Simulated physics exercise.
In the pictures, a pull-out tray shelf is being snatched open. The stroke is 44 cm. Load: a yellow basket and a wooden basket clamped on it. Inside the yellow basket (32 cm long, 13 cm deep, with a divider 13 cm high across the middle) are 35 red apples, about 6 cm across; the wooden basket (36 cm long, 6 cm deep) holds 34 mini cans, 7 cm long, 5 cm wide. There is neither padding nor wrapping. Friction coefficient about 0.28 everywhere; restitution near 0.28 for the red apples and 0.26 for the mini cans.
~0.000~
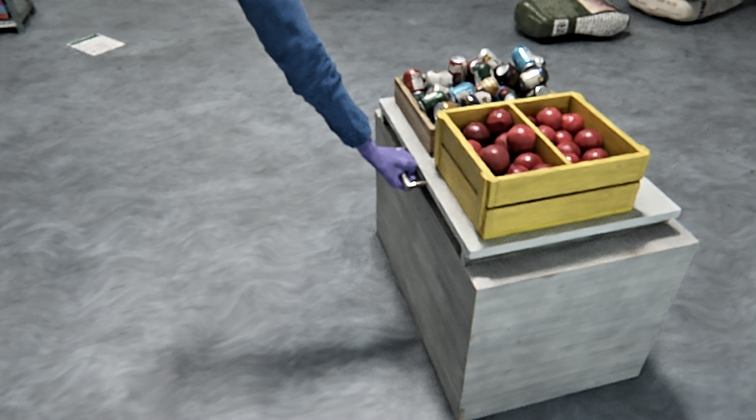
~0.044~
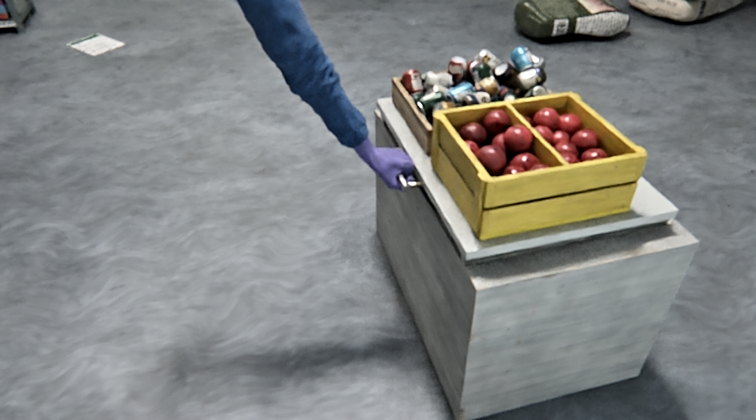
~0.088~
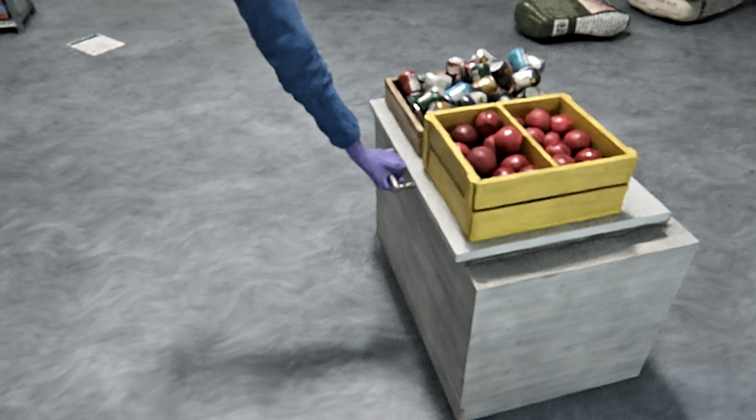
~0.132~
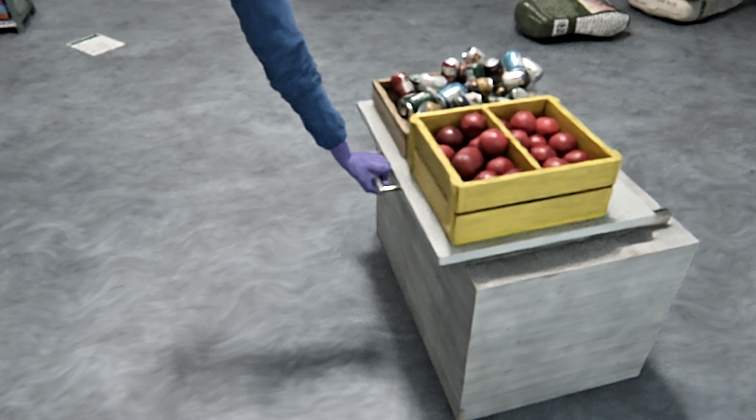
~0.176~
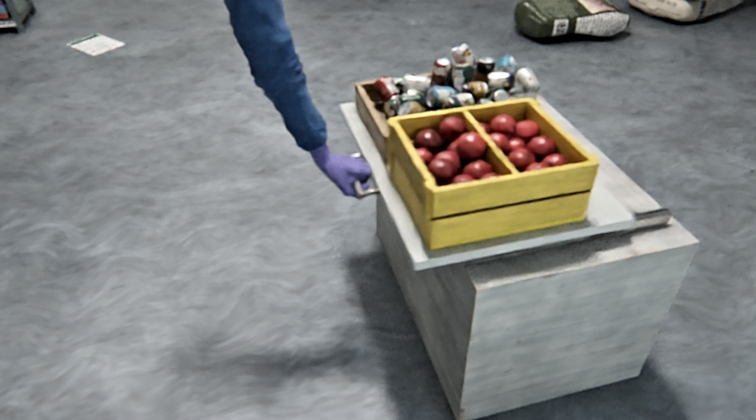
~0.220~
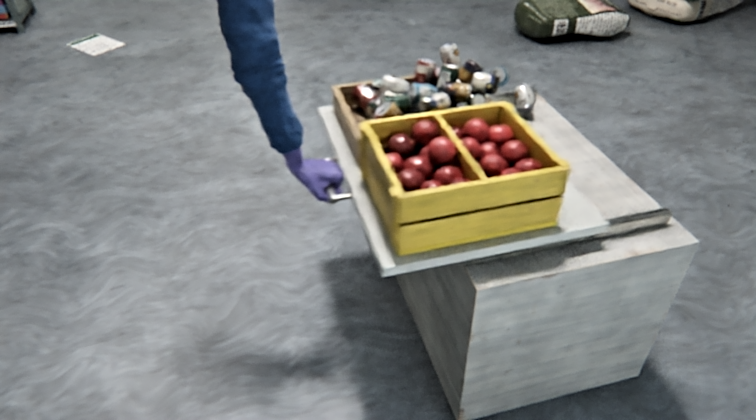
On a grey cabinet, a purple-gloved hand pulls a tray of apples and cans left.
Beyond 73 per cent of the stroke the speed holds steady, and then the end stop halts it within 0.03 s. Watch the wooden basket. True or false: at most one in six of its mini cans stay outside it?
False, more than one in six end up outside.
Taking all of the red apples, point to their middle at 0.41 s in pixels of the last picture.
I'd put it close to (322, 187).
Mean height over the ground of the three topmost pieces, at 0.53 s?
Mean height: Near 72 cm.
After 0.33 s, the runners reach their end.
After 0.41 s, the yellow basket has all 35 and the wooden basket is down by 5 of 34.
After 0.53 s, the yellow basket has all 35 and the wooden basket is down by 12 of 34.
After 0.75 s, the yellow basket has all 35 and the wooden basket is down by 13 of 34.
Outcome (at 1.18 s), the yellow basket has all 35 and the wooden basket is down by 13 of 34. Asked share, 13 of 34, 38 per cent.
